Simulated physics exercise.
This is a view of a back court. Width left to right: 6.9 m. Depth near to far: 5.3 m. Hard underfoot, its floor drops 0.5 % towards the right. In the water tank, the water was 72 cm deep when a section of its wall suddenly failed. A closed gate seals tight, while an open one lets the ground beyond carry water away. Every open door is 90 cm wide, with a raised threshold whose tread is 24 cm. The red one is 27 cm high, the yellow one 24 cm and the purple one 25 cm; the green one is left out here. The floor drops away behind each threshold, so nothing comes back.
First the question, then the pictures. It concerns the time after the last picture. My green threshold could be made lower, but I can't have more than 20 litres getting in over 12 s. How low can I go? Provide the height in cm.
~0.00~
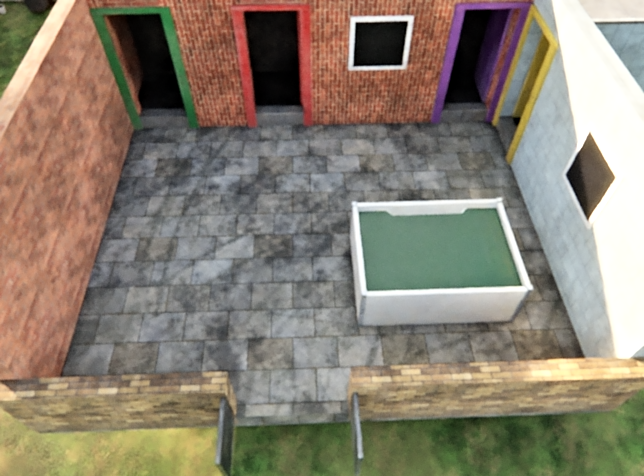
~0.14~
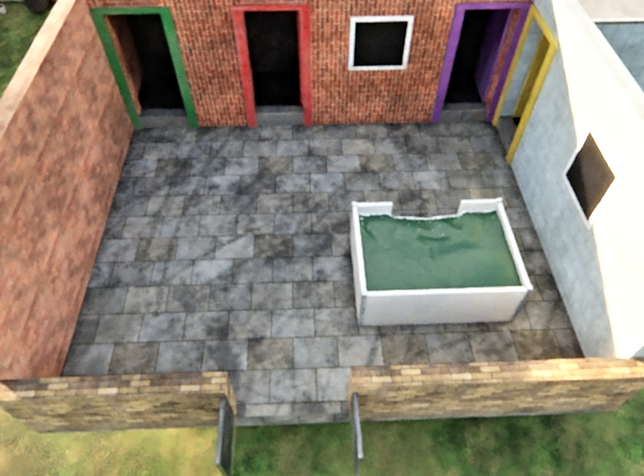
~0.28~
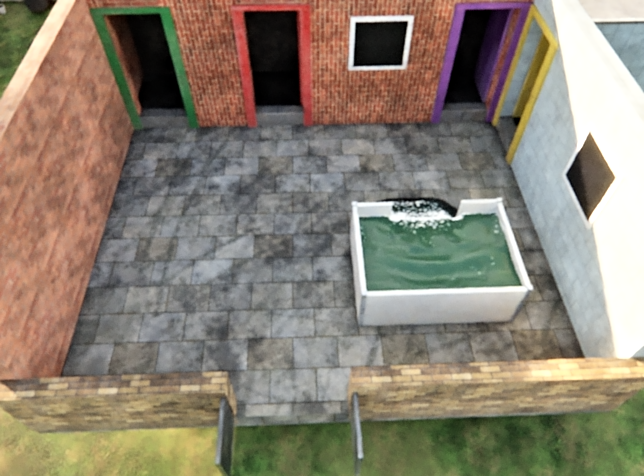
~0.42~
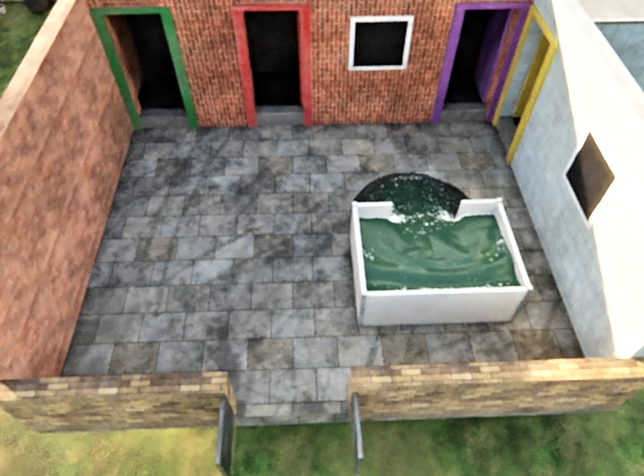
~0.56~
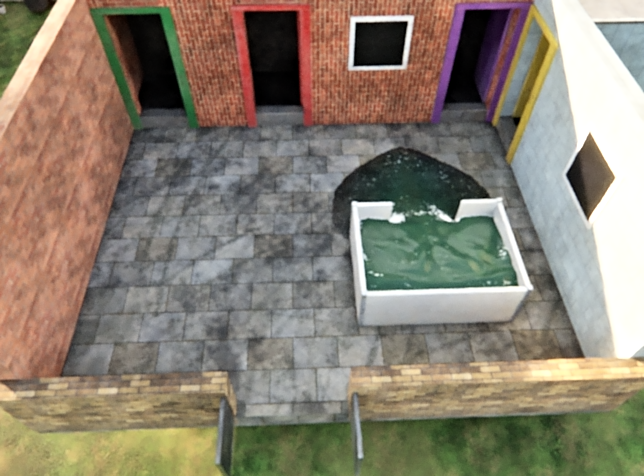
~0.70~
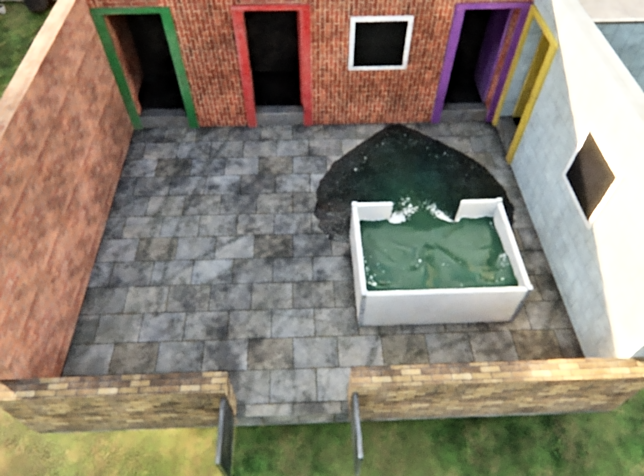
You could bring it down to roughly 8.5 cm.
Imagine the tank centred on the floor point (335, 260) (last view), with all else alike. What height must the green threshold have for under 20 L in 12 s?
About 12.0 centimetres.
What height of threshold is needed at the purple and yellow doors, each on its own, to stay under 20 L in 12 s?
You'd want about 23 centimetres at purple and about 23 centimetres at yellow.
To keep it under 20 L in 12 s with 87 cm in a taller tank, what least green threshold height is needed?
Roughly 11.5 centimetres.
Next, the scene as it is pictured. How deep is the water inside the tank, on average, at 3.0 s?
Some 27 cm.
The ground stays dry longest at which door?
I'd say the green door.
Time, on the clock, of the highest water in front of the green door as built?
Around 6.5 s.
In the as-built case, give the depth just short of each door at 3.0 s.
Lab note, depth in cm: Green 5; red 11; yellow 21; purple 21.
After 1.4 s water covers 30 % of the floor, deepest (36 cm) near (492, 123); it has not reached the green door.
After 3.0 s water covers 40 % of the floor, deepest (24 cm) near (399, 125); 5 cm at the green door, 0 litres in over its 25 cm threshold.
After 12.0 s water covers 100 % of the floor, deepest (10 cm) near (53, 404); 6 cm at the green door, 0 litres in over its 25 cm threshold.
At the green door as built, the water arrived by 2.3 s and peaked near 12 cm at 6.4 s.
Run again over the same 12 s with other heights there, 31 litres in over 7.5 cm, 9 litres over 10.5 cm. The limit of 20 litres is kept from about 8.5 cm up.
